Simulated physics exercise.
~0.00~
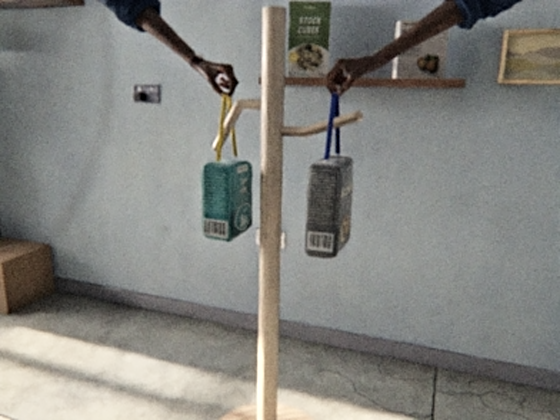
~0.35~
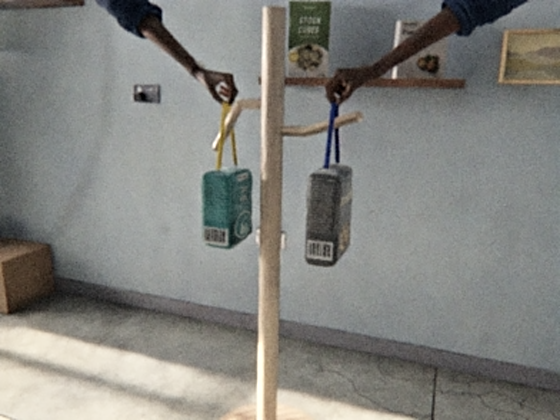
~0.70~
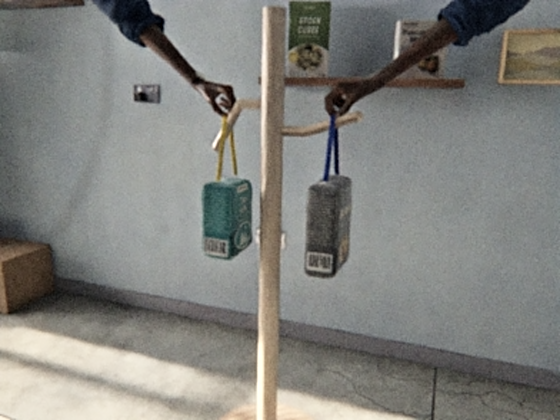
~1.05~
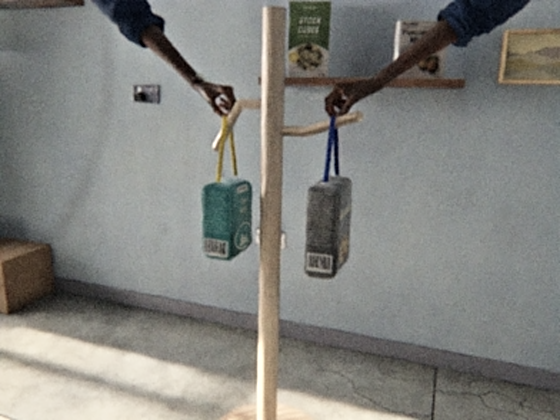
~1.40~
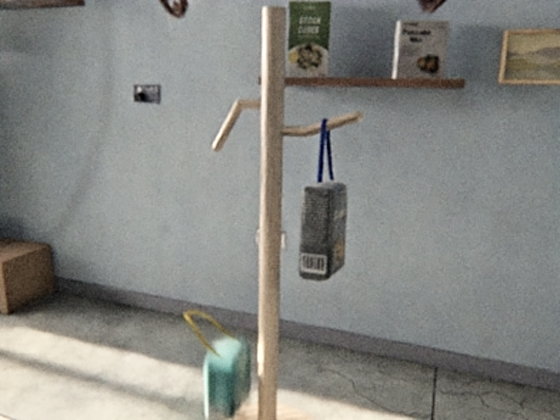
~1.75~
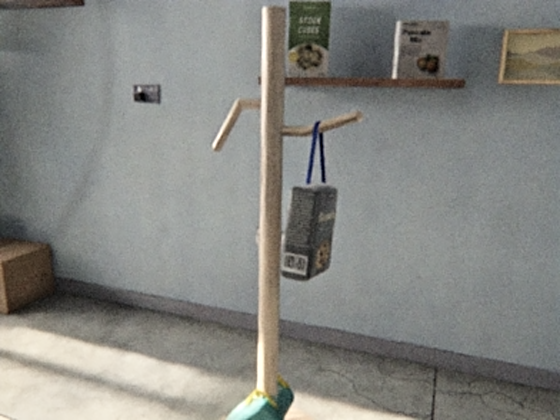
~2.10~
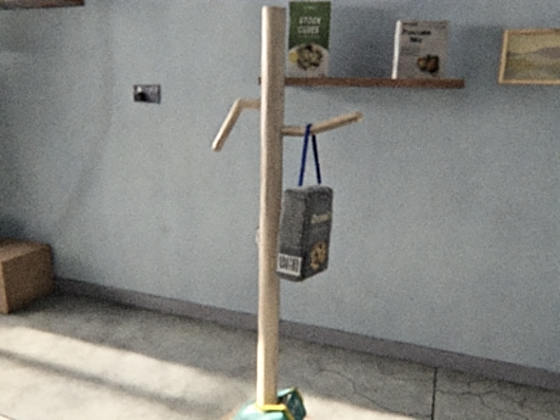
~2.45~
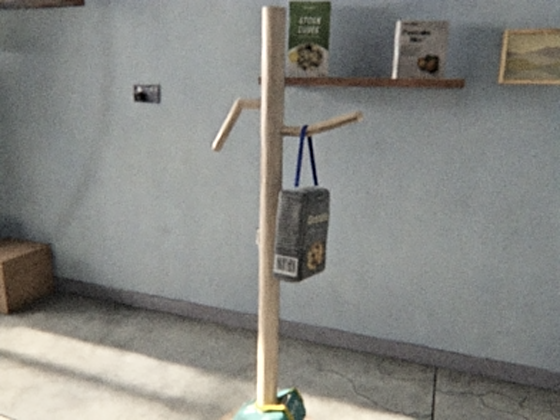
In a pale blue room with a shelf along the wall, a wooden post with two pegs stands on a sunlit grey floor. Two hands hold a turquoise sack by a yellow loop on the left and a grey sack by a blue loop on the right. They lower both slightly to the pegs, then let go and withdraw. The turquoise sack drops off the downward-sloping left peg, tips over and settles at the foot of the post. The grey sack turns and slides a little left toward the post, but stays hanging from the right peg.
